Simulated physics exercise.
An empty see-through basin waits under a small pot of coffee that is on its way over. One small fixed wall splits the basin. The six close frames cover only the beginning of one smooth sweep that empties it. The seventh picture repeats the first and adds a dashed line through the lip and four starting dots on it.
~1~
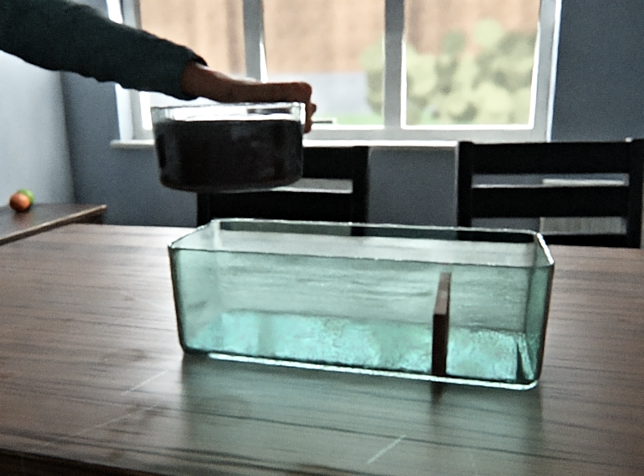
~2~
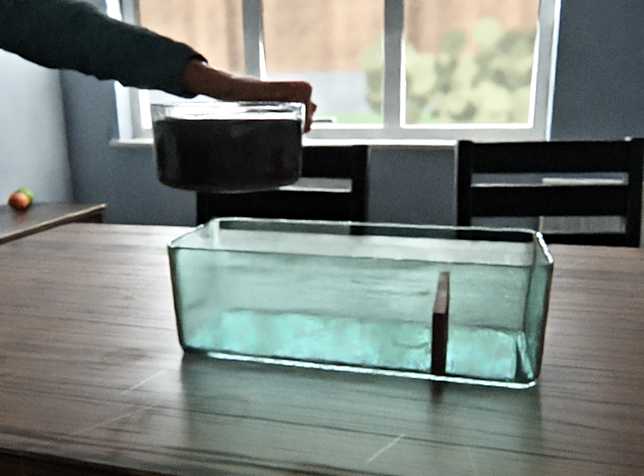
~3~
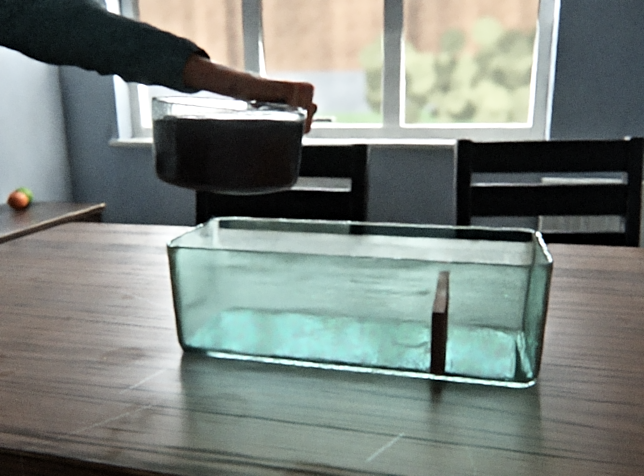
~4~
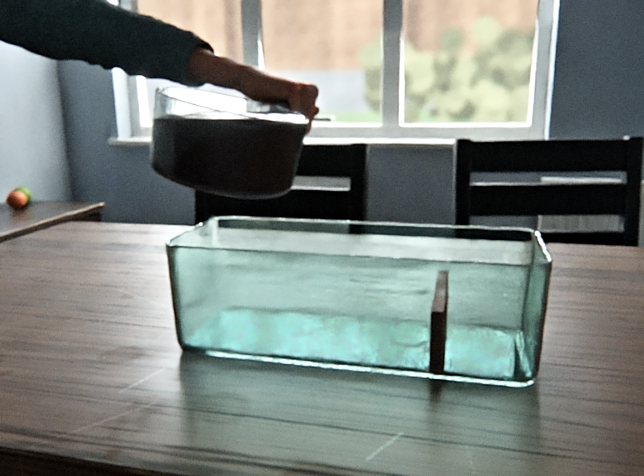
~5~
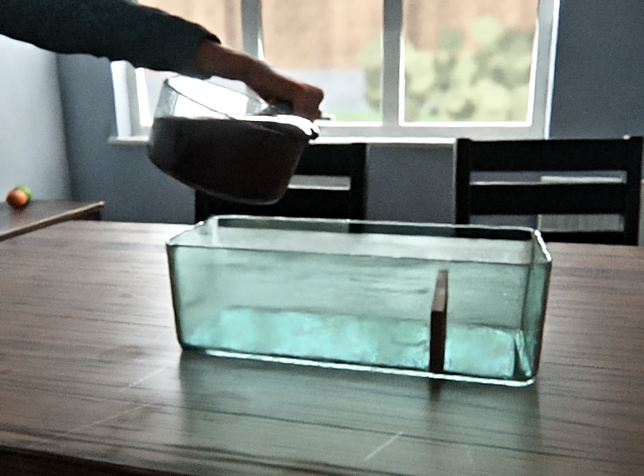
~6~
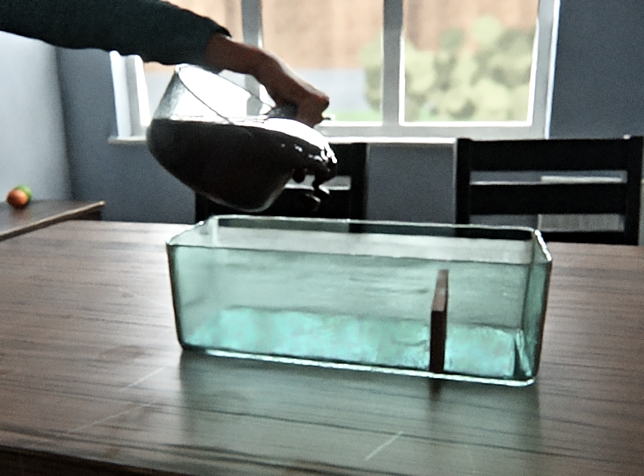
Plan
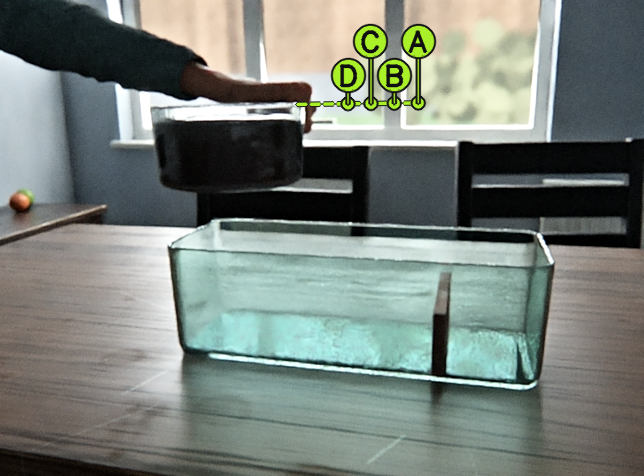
Hand tilting a glass pot of dark coffee rightward above an empty clear basin on a wooden table, coffee slipping over the lip.
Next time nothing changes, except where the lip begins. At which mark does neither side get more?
The best place is B.
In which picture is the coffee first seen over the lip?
In picture 5.
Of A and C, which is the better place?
It is A.
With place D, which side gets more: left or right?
The left side.
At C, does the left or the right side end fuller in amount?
The left one.
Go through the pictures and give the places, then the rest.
Upright, lip at (297, 104); basin from (182, 349) to (540, 385); top of the wall at (443, 291); nothing has left yet.
Upright, lip at (298, 105); nothing has left yet.
Tipped about 6°, lip at (300, 111); nothing has left yet.
Tipped about 14°, lip at (303, 121); nothing has left yet.
Tipped about 23°, lip at (305, 134); coffee is over the lip, down to (311, 138).
Tipped about 35°, lip at (305, 150); coffee is over the lip, down to (316, 202).
On the marked copy, A at (418, 103); B at (394, 103); C at (370, 103); D at (348, 103).
For place A, about 37 % ends left of the wall and 62 % right of it.
For place B, about 52 % ends left of the wall and 47 % right of it.
For place C, about 73 % ends left of the wall and 26 % right of it.
For place D, about 89 % ends left of the wall and 2 % right of it; 8 % is lost outside.
